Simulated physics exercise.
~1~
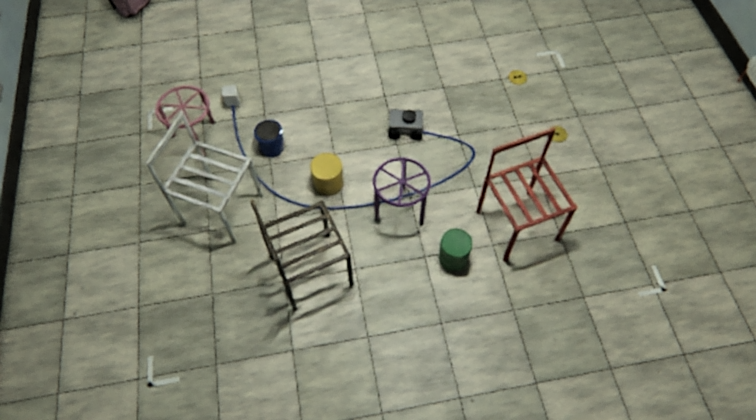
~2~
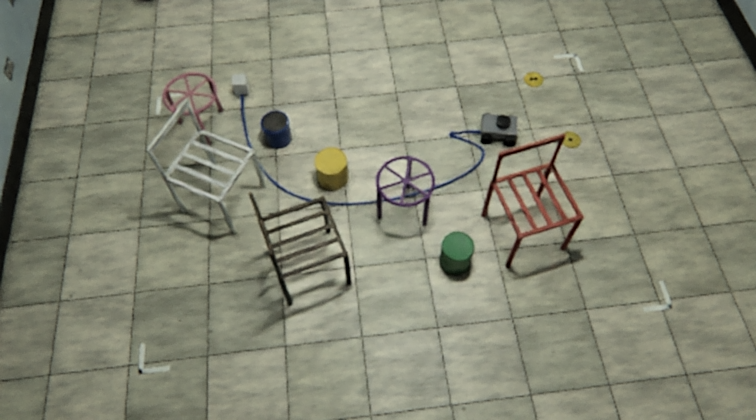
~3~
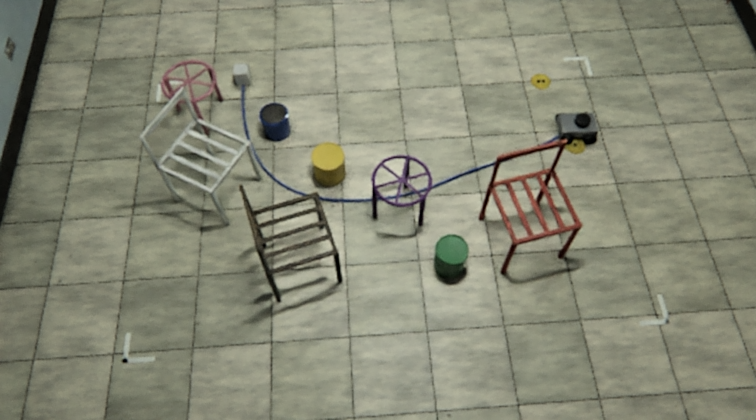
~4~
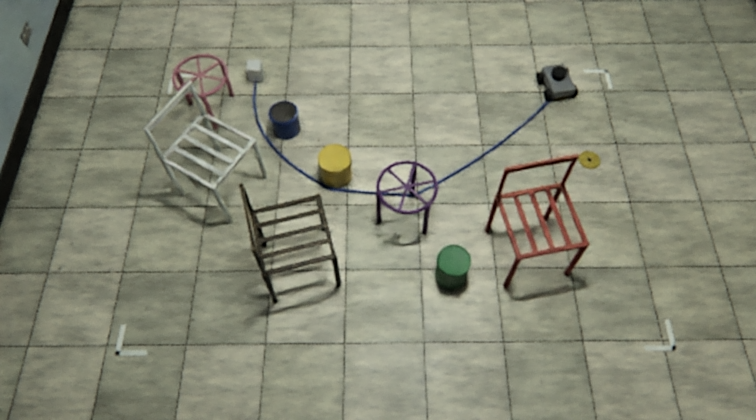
A pale tiled hallway floor with white tape corners is seen from high above, the view drifting slightly. A white chair and pink stool stand at left, a black chair and purple stool near the middle, and a red chair at right, with a blue pot, yellow bucket and green bin among them. A blue lead curves from a small pale box past these things to a little dark cart. The cart moves right, passing behind the red chair toward a yellow mark, then turns away toward the upper tape corner. It ends near that corner, the lead drawn out behind it, the furniture still standing in place.
